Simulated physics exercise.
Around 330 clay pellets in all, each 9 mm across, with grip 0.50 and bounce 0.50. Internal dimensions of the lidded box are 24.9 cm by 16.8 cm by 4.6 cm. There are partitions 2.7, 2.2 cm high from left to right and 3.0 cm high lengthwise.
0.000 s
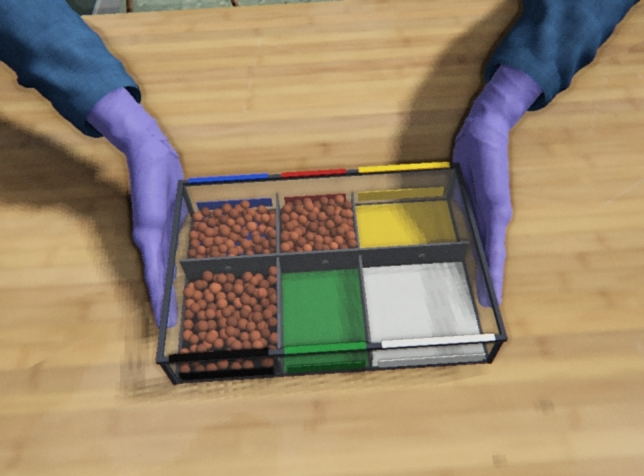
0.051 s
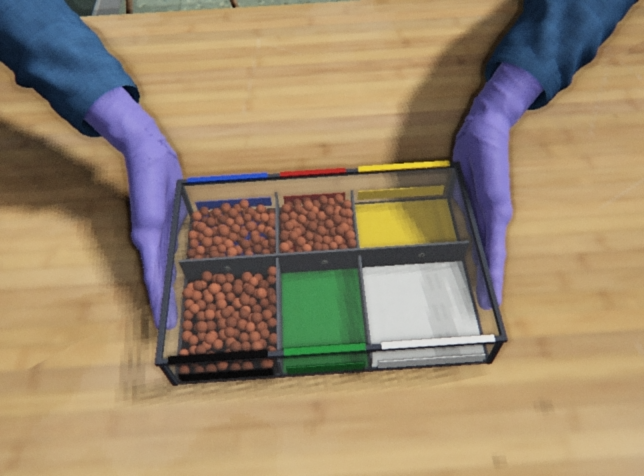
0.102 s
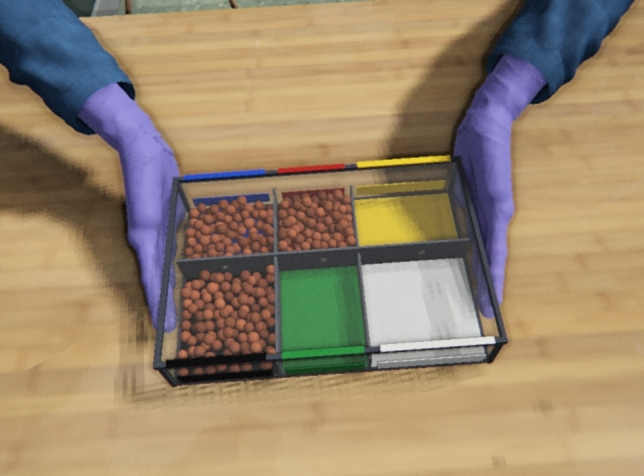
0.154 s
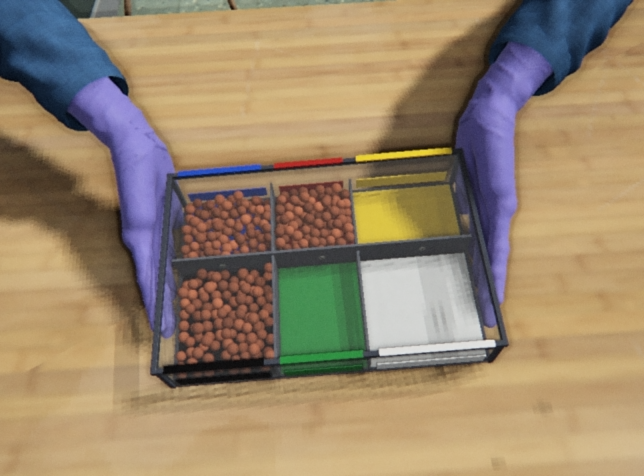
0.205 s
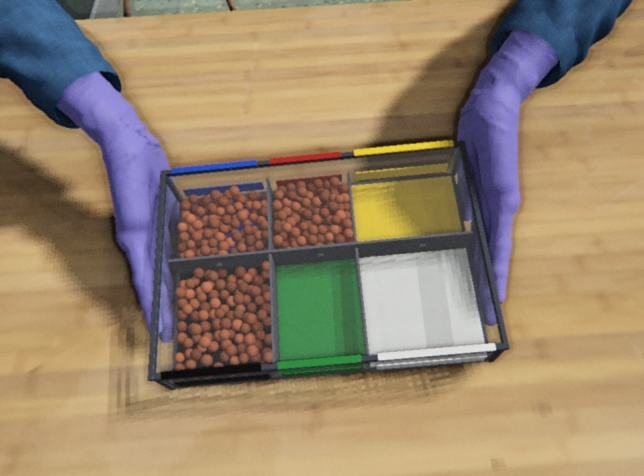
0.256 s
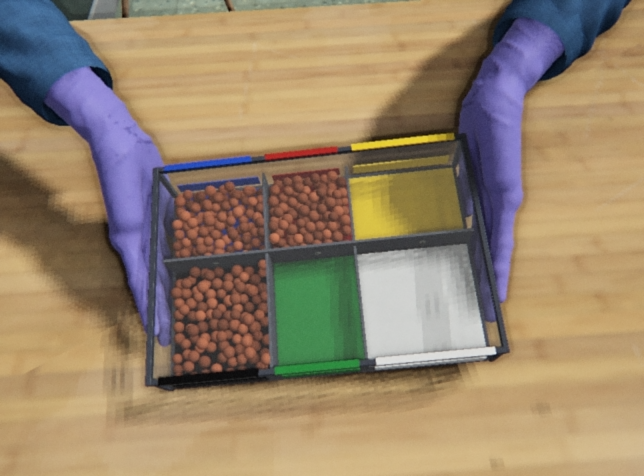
A clear divided box, held at both ends by purple-gloved hands above a wooden surface, tilts slightly, its left front corner dipping, while the reddish-brown pellets stay in the blue, red and black sections.
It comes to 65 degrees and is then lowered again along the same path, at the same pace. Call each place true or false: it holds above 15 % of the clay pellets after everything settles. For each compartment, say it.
Red compartment: True, blue compartment: True, green compartment: False, yellow compartment: False, white compartment: False, black compartment: True.
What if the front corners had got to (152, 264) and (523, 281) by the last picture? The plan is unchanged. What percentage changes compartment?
I'd put it at about 10 per cent.
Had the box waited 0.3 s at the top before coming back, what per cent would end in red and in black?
Red 30, black 35.
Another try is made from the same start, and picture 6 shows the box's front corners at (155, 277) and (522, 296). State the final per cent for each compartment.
Result - red: 35 %; blue: 30 %; green: 0 %; yellow: 5 %; white: 0 %; black: 30 %.
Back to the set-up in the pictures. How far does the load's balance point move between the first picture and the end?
2.0 cm, roughly.
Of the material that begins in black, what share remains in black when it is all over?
It works out to near 100 percent.
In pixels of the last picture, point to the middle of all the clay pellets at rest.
Somewhere near (245, 270) in the last picture.
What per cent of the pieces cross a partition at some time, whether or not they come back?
About 5 %.
After 1.00 s, tilt 64 degrees; red 35 %, blue 35 %, black 30 %.
Then, at 1.50 s, tilt 28 degrees; red 30 %, blue 35 %, black 35 %.
Then, at 2.07 s, tilt 0 degrees; red 30 %, blue 35 %, black 35 %.
By 2.4 s all is still; red 30 %, blue 35 %, green 0 %, yellow 0 %, white 0 %, black 35 %.
